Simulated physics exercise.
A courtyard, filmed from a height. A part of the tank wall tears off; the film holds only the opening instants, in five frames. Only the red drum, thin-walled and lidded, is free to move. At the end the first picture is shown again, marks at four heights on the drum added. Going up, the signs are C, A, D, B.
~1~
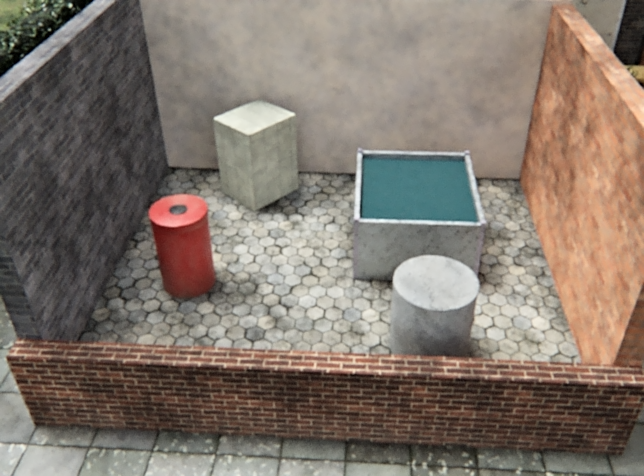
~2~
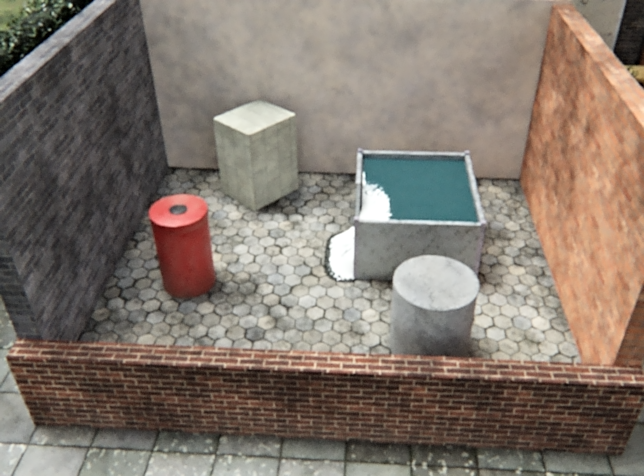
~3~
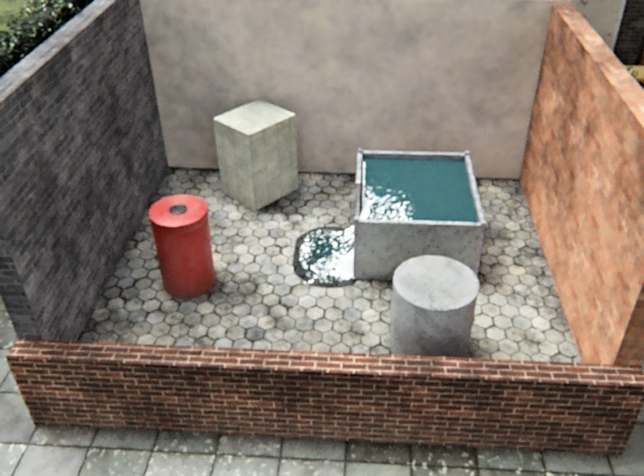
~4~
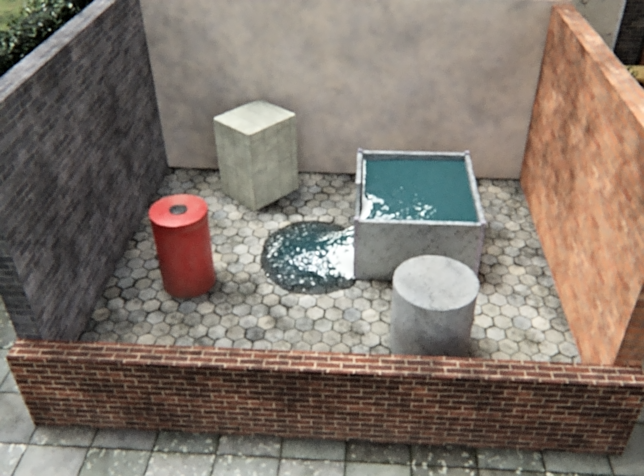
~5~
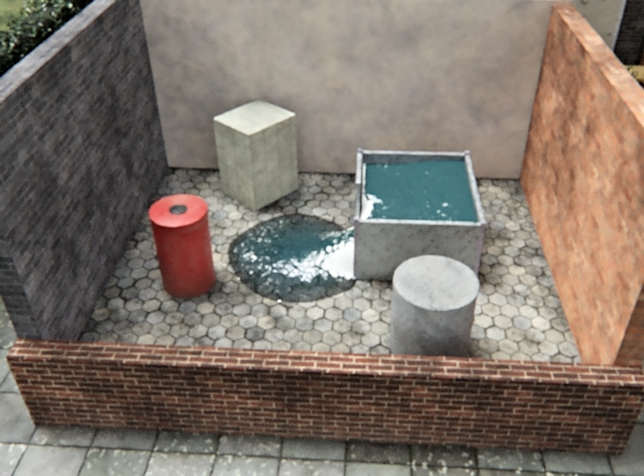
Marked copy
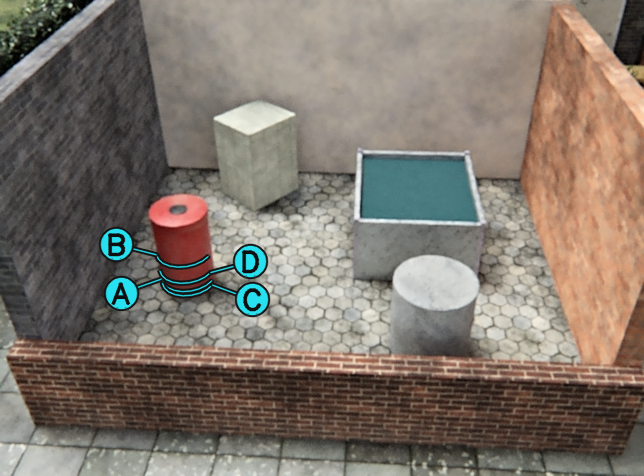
Water pours from the left side of a full, square stone tank onto the paving of a walled yard, starting as a small white patch at its base. The dark, glinting puddle then spreads leftward toward the red drum, which stays still beside the pale block.
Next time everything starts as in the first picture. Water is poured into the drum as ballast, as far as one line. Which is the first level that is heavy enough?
It is B.
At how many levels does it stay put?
One of them.
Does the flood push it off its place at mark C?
Yes, that goes wrong.
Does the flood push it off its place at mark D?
Yes, that goes wrong.
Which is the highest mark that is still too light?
D it is.
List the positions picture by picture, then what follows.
Lid of the red drum at (177, 210); tank full, its middle at (415, 190), in the first frame.
In the second frame, 2 % of the ground wet, in view closest to the drum at (330, 261).
In the third frame, 4 % of the ground wet, in view closest to the drum at (302, 262).
In the fourth frame, 7 % of the ground wet, in view closest to the drum at (270, 261).
Lid of the red drum at (177, 210); 11 % of the ground wet, in view closest to the drum at (237, 260), in the fifth frame.
On the marked copy, A at (182, 291); B at (177, 267); C at (182, 295); D at (180, 283); from the bottom up C, A, D, B.
For mark A, it is pushed about twice its own width away.
For mark B, it does not move.
For mark C, it is pushed about 4 times its own width away.
For mark D, it is pushed about half its own width away.
